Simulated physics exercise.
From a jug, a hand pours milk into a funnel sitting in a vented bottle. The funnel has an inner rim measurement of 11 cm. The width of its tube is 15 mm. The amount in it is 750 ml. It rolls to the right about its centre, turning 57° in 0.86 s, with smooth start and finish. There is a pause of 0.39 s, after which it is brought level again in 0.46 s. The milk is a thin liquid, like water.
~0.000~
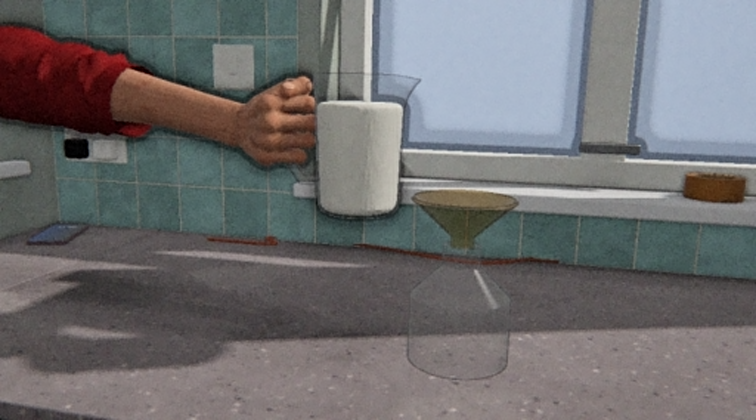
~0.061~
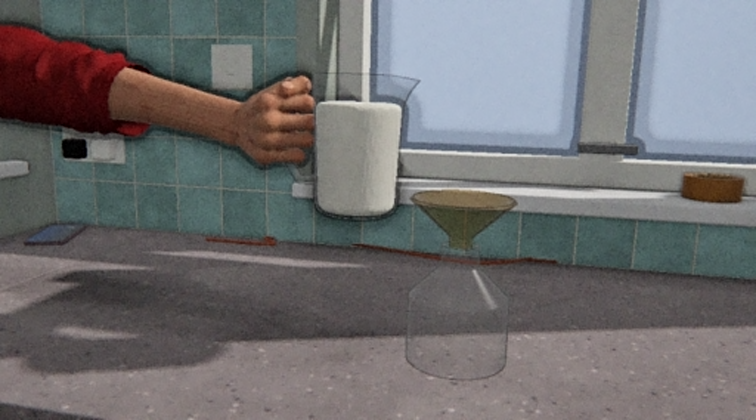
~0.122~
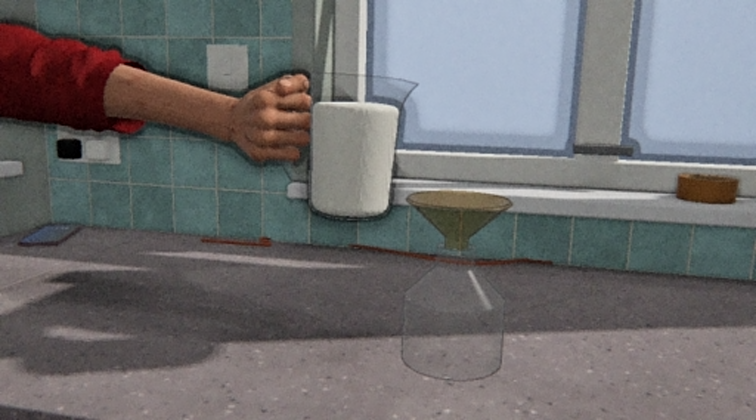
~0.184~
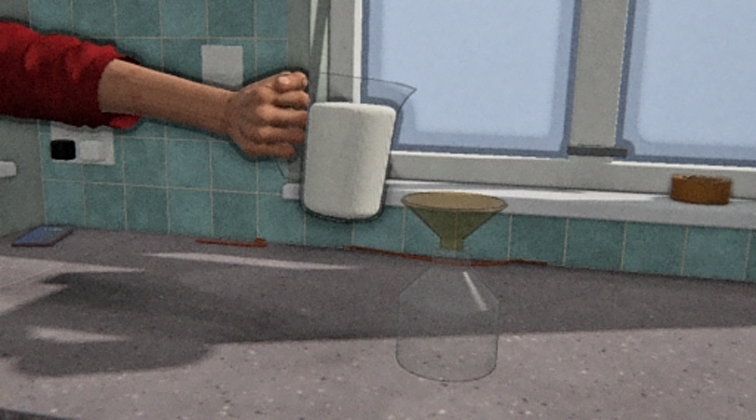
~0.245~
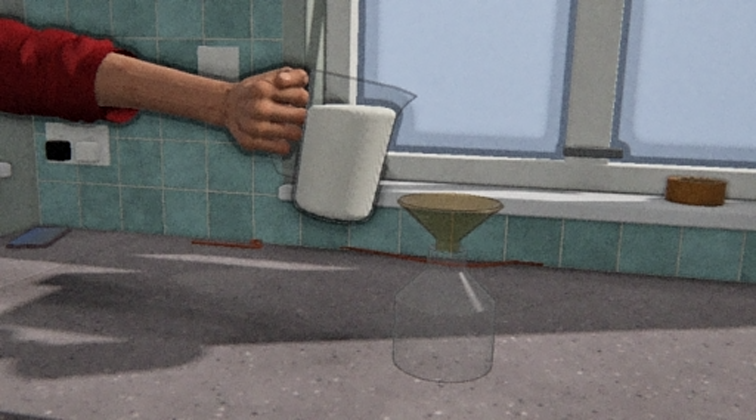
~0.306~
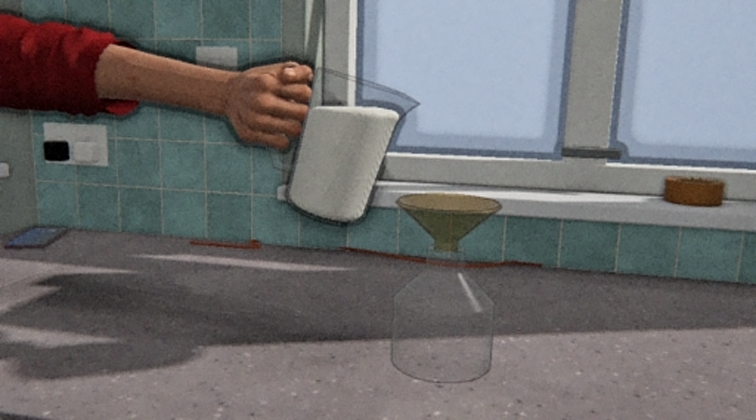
A clear jug of milk, held by a hand in a red sleeve, hung beside a funnel set in a bottle, then slowly tilted a little to the right, with no milk leaving it.
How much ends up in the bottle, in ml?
About 180 ml.
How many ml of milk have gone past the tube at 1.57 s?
That comes to about 80 ml.
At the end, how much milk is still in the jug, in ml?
Roughly 530 ml.
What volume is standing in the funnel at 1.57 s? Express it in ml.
Reading: Approx. 100 ml.
Then, 0.69 s in, the tilt is 51° and 0 ml has passed the tube, 10 ml is in the funnel, 715 ml in the jug and 0 ml has missed.
Then, 0.96 s in, the tilt is 57° and 20 ml has passed the tube, 55 ml is in the funnel, 615 ml in the jug and 5 ml has missed.
Then, 1.26 s in, the tilt is 57° and 45 ml has passed the tube, 100 ml is in the funnel, 550 ml in the jug and 40 ml has missed.
Then, 1.57 s in, the tilt is 12° and 75 ml has passed the tube, 100 ml is in the funnel, 530 ml in the jug and 45 ml has missed.
Finally, 180 ml has passed the tube, 0 ml is in the funnel, 530 ml in the jug and 45 ml has missed.
